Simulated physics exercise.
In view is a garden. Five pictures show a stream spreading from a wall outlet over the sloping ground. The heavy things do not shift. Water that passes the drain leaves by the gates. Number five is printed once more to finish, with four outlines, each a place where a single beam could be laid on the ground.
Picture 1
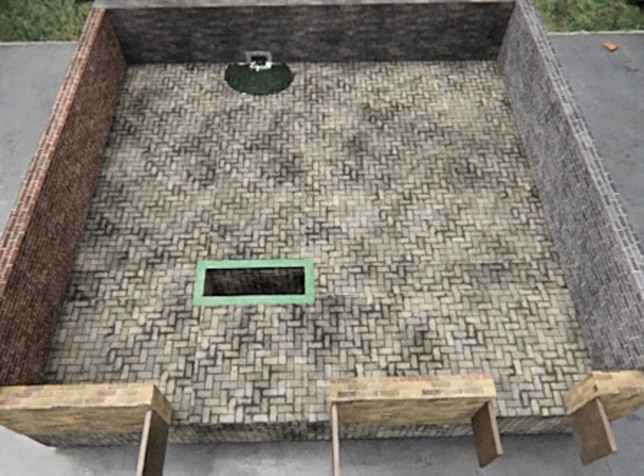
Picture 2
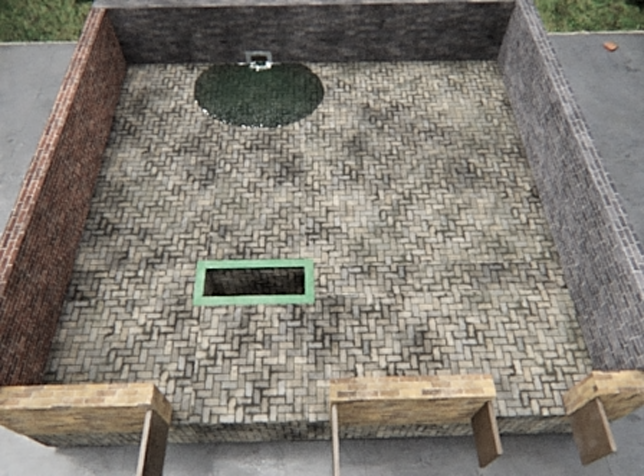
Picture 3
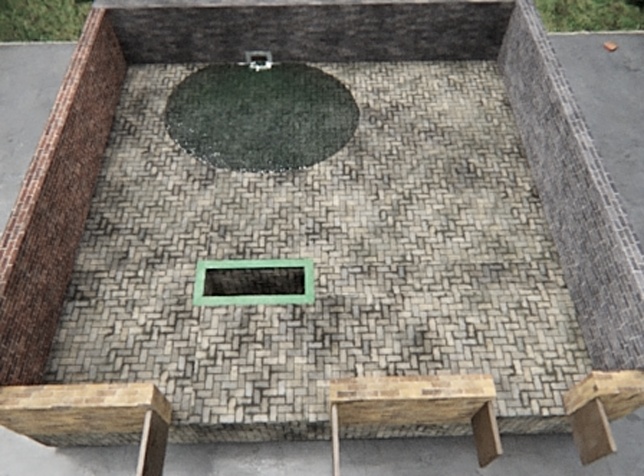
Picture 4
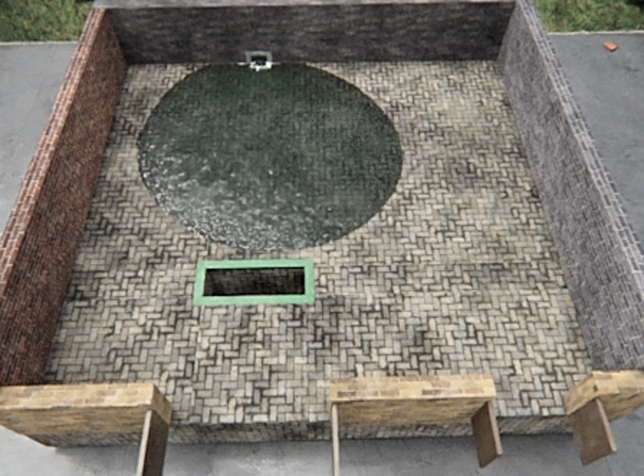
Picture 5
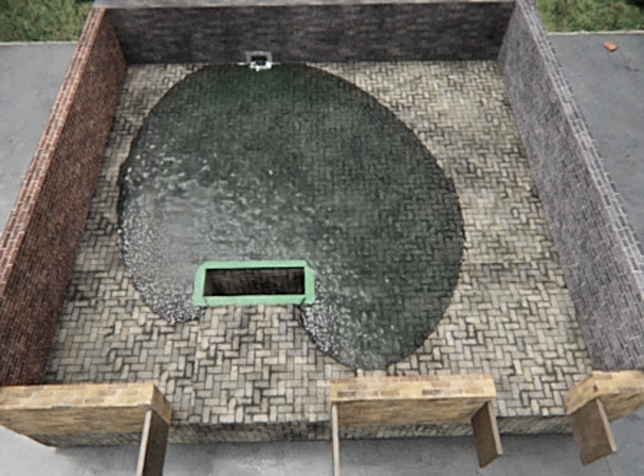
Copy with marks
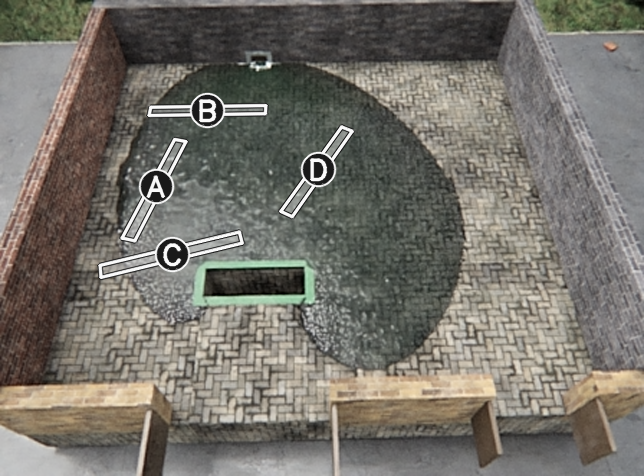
Walled brick-paved yard with dark water spreading from a small outlet at the back wall, widening forward and reaching a green-framed pit.
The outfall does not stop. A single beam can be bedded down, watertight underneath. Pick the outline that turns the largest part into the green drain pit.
D.
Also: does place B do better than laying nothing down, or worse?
Worse.
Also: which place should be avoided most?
Place B.
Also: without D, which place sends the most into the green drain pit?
A it is.
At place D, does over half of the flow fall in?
Yes.
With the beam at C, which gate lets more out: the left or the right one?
The right one.
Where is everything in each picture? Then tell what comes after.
In the first frame, outfall at (259, 58); green drain pit at (255, 282); open gate at (518, 397); open gate at (251, 403); front seen at (283, 86), 2 % of the ground wet; green drain pit still dry.
In the second frame, front seen at (236, 123), 7 % of the ground wet; green drain pit still dry.
In the third frame, front seen at (239, 169), 15 % of the ground wet; green drain pit still dry.
In the fourth frame, front seen at (275, 246), 29 % of the ground wet; green drain pit still dry.
In the fifth frame, front seen at (383, 342), 43 % of the ground wet; green drain pit taking water.
On the marked copy, A from (128, 239) to (180, 140); B from (149, 111) to (265, 109); C from (100, 271) to (240, 237); D from (286, 214) to (346, 129).
If A is chosen, about 38 % of the stream goes into the green drain pit, about 61 % out by the gates.
If B is chosen, about 17 % of the stream goes into the green drain pit, about 83 % out by the gates.
If C is chosen, about 30 % of the stream goes into the green drain pit, about 70 % out by the gates.
If D is chosen, about 63 % of the stream goes into the green drain pit, about 36 % out by the gates.
